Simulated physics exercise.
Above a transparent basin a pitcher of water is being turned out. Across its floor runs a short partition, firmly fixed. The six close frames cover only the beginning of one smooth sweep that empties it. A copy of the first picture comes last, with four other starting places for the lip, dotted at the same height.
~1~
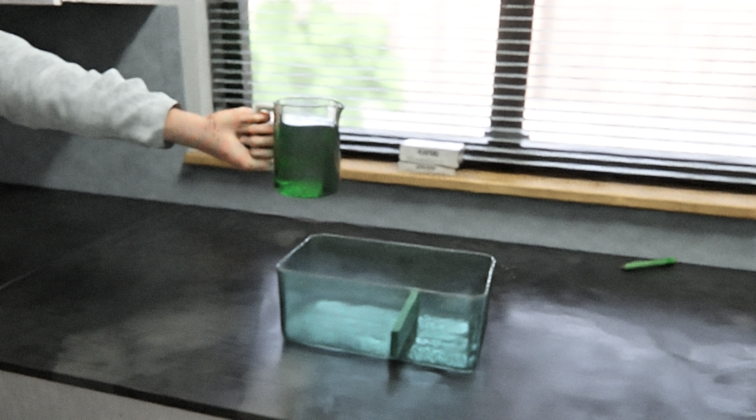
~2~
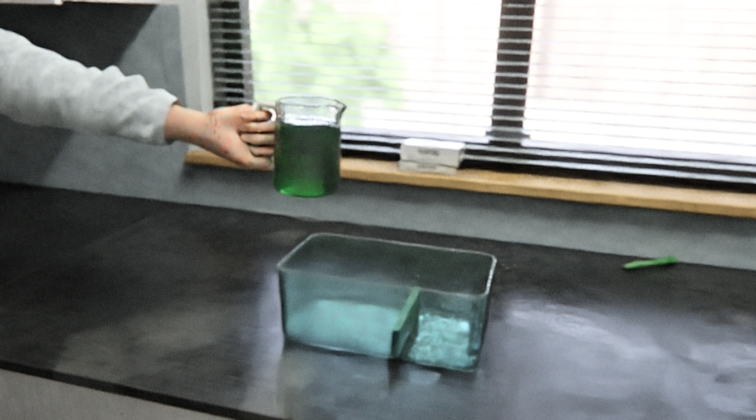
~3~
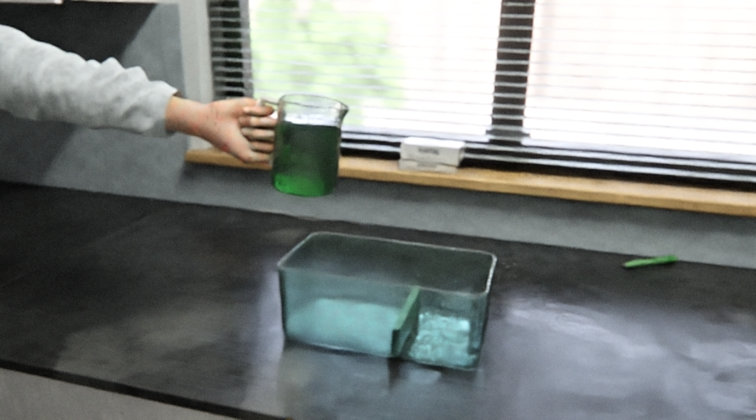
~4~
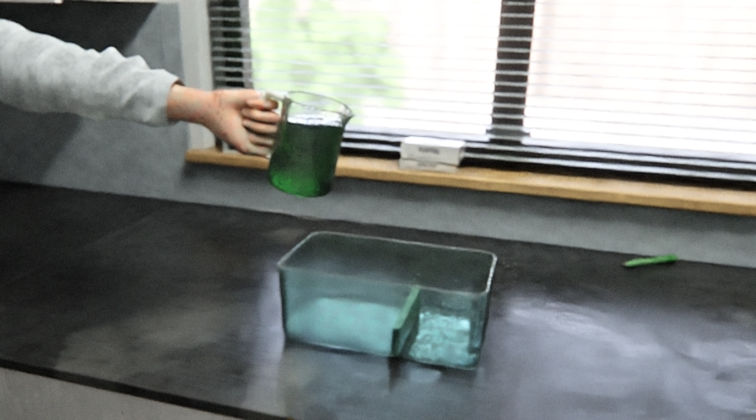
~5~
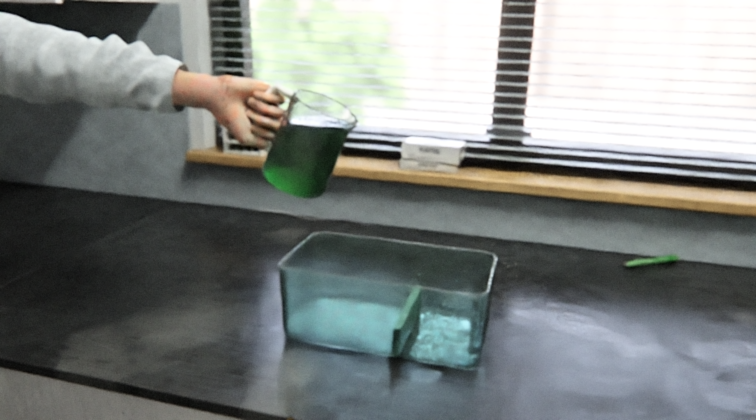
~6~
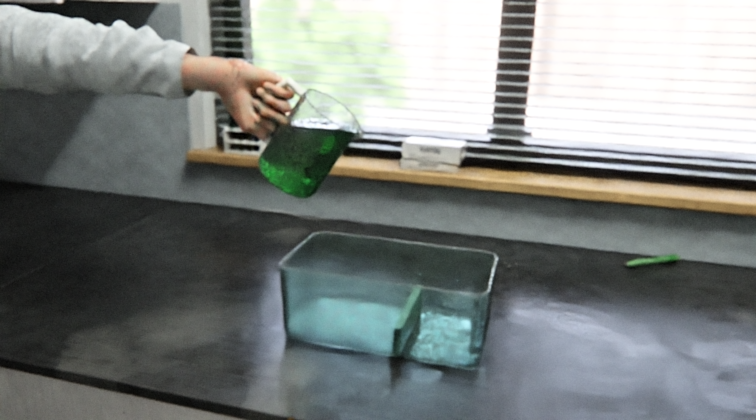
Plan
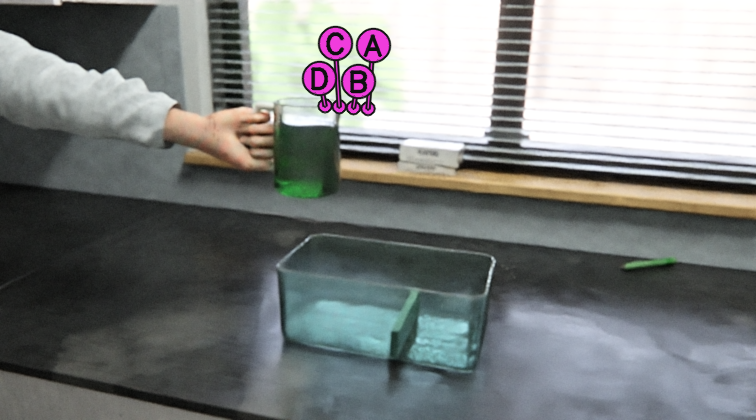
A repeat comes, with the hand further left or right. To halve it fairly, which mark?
B is best.
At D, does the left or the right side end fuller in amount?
The left side.
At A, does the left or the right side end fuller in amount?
The right one.
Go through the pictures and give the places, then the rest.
Upright, lip at (343, 107); basin from (283, 336) to (478, 370); top of the wall at (407, 307); nothing has left yet.
Upright, lip at (345, 107); nothing has left yet.
Tipped about 6°, lip at (348, 109); nothing has left yet.
Tipped about 14°, lip at (352, 115); nothing has left yet.
Tipped about 23°, lip at (357, 124); nothing has left yet.
Tipped about 35°, lip at (361, 135); nothing has left yet.
On the marked copy, A at (368, 108); B at (353, 107); C at (339, 106); D at (325, 105).
Choosing A, about 23 % ends left of the wall and 74 % right of it.
Choosing B, about 47 % ends left of the wall and 51 % right of it.
Choosing C, about 82 % ends left of the wall and 13 % right of it; 5 % is lost outside.
Choosing D, about 91 % ends left of the wall and 4 % right of it; 5 % is lost outside.
